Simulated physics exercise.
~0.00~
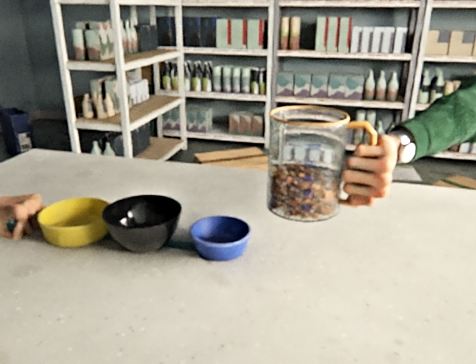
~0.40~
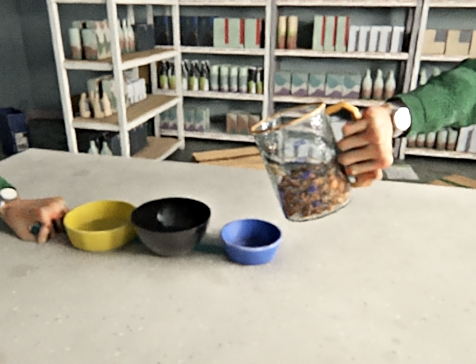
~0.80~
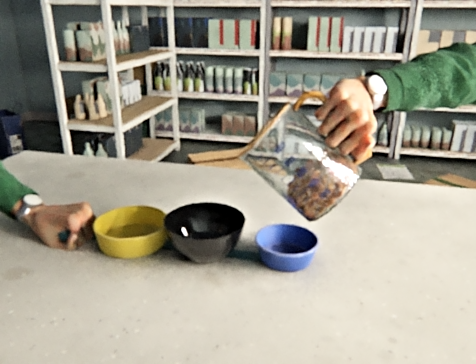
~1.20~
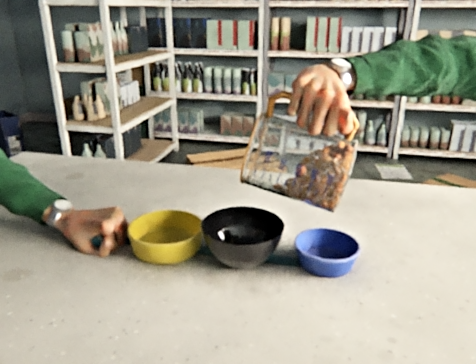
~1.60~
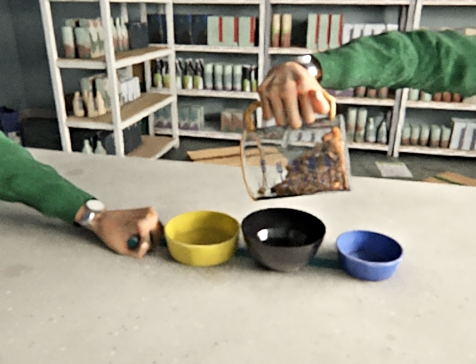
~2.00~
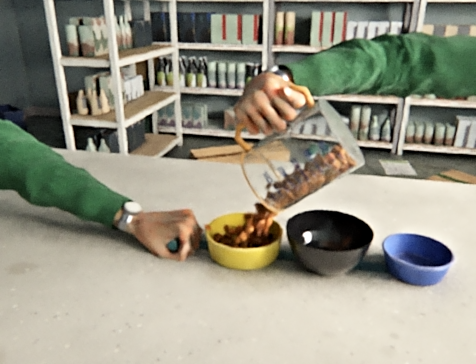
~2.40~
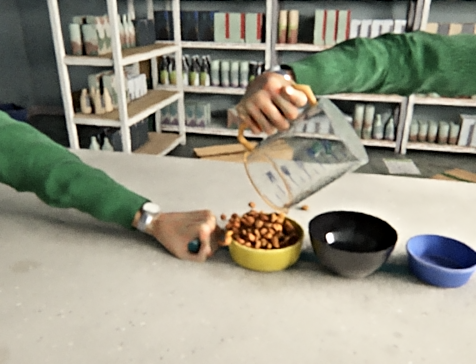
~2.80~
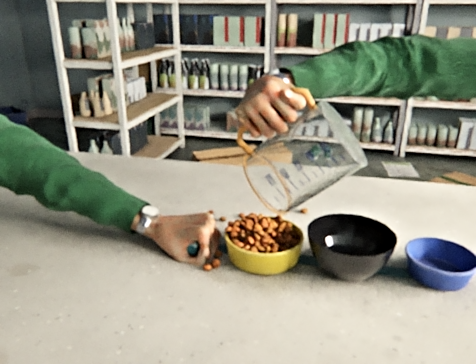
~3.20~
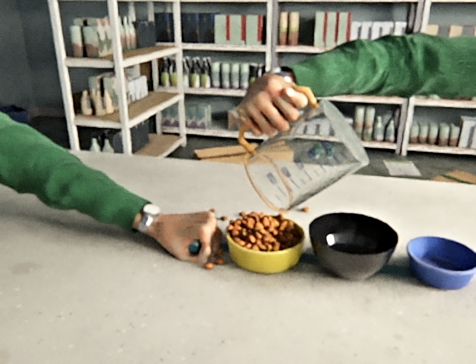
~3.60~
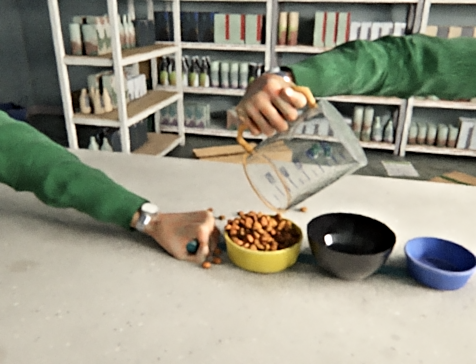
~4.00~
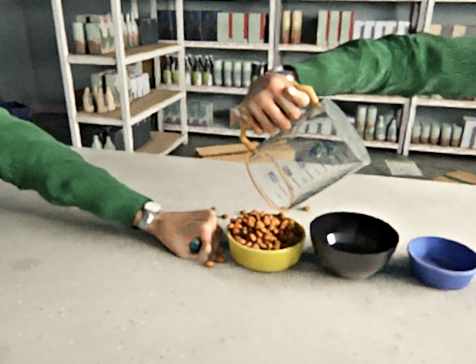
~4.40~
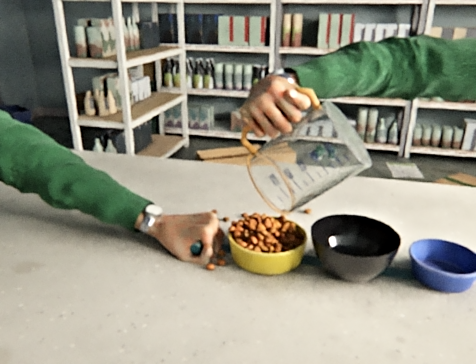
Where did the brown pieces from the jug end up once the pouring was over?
Nearly all of them ended up heaped in the yellow bowl, with only a few on the table beside it, while the black and blue bowls stayed empty.
